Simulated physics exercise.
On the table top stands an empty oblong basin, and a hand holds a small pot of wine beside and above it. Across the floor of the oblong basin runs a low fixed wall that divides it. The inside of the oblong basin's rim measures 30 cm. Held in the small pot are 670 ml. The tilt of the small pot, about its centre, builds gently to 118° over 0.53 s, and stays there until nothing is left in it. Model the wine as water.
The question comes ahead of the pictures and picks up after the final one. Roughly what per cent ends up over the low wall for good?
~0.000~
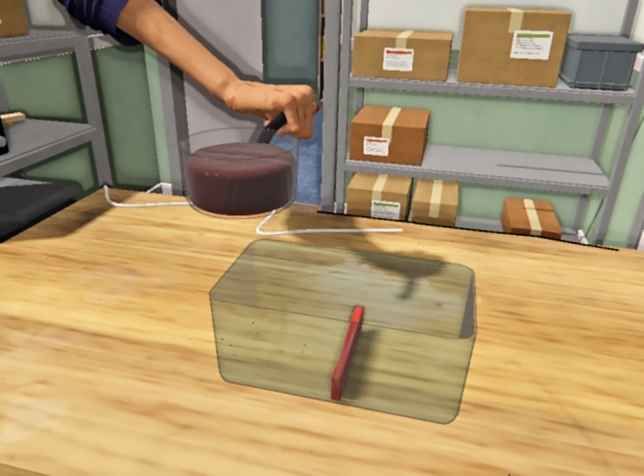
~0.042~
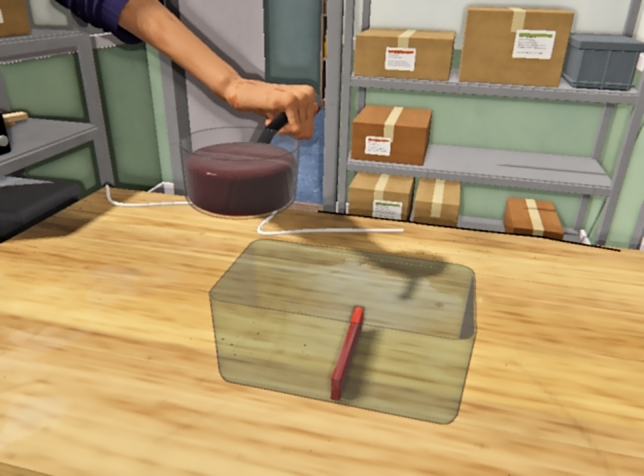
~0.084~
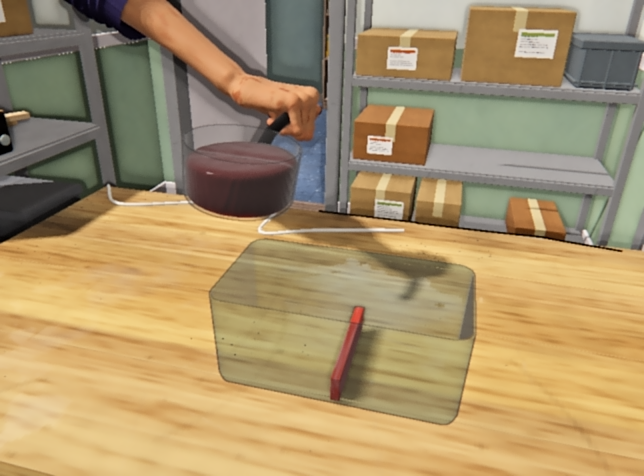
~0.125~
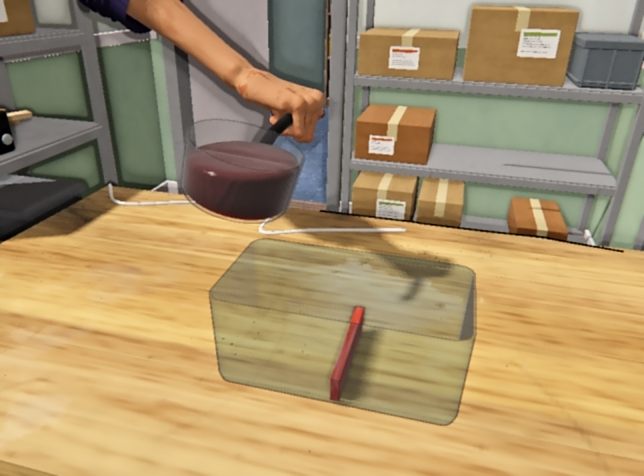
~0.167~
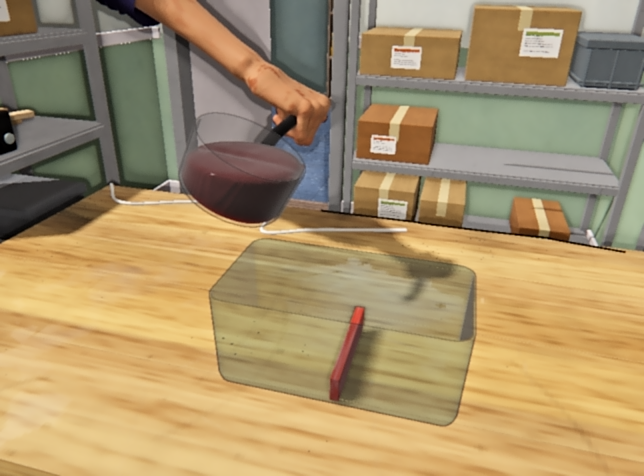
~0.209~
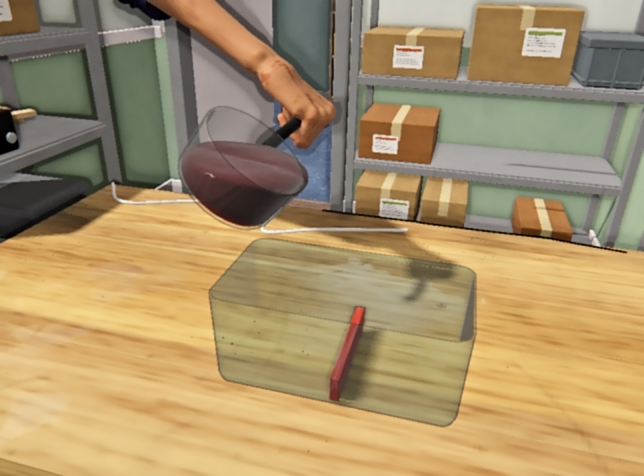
About 22 in every hundred.
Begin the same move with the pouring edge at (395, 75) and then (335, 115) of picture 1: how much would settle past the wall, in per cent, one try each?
The first try gives 70 percent and the second 60 percent.
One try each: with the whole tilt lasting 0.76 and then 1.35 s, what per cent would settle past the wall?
In turn about 30 and 45 per cent.
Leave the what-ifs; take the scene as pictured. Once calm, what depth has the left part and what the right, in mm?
Depths at rest: Left around 20 mm, right around 6 mm.
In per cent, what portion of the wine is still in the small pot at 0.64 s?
I'd say some 1 per cent remains.
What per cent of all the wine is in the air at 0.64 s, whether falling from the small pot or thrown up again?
I'd put it at about 8 per cent of the liquid.
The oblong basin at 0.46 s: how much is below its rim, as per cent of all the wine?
Roughly 48 per cent.
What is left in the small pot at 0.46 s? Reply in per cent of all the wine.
Close to 14 in a hundred.
Then, 0.46 s in, the tilt is 112° and 14 per cent is still to pour, 41 is left of the wall and 7 right of it.
Then, 0.64 s in, the tilt is 118° and 1 per cent is still to pour, 76 is left of the wall and 15 right of it.
Then, 0.82 s in, the tilt is 118° and 0 per cent is still to pour, 73 is left of the wall and 21 right of it.
Then, 1.03 s in, the tilt is 118° and 0 per cent is still to pour, 73 is left of the wall and 22 right of it.
Finally, 73 per cent lies left of the wall, 22 right of it and 5 outside.
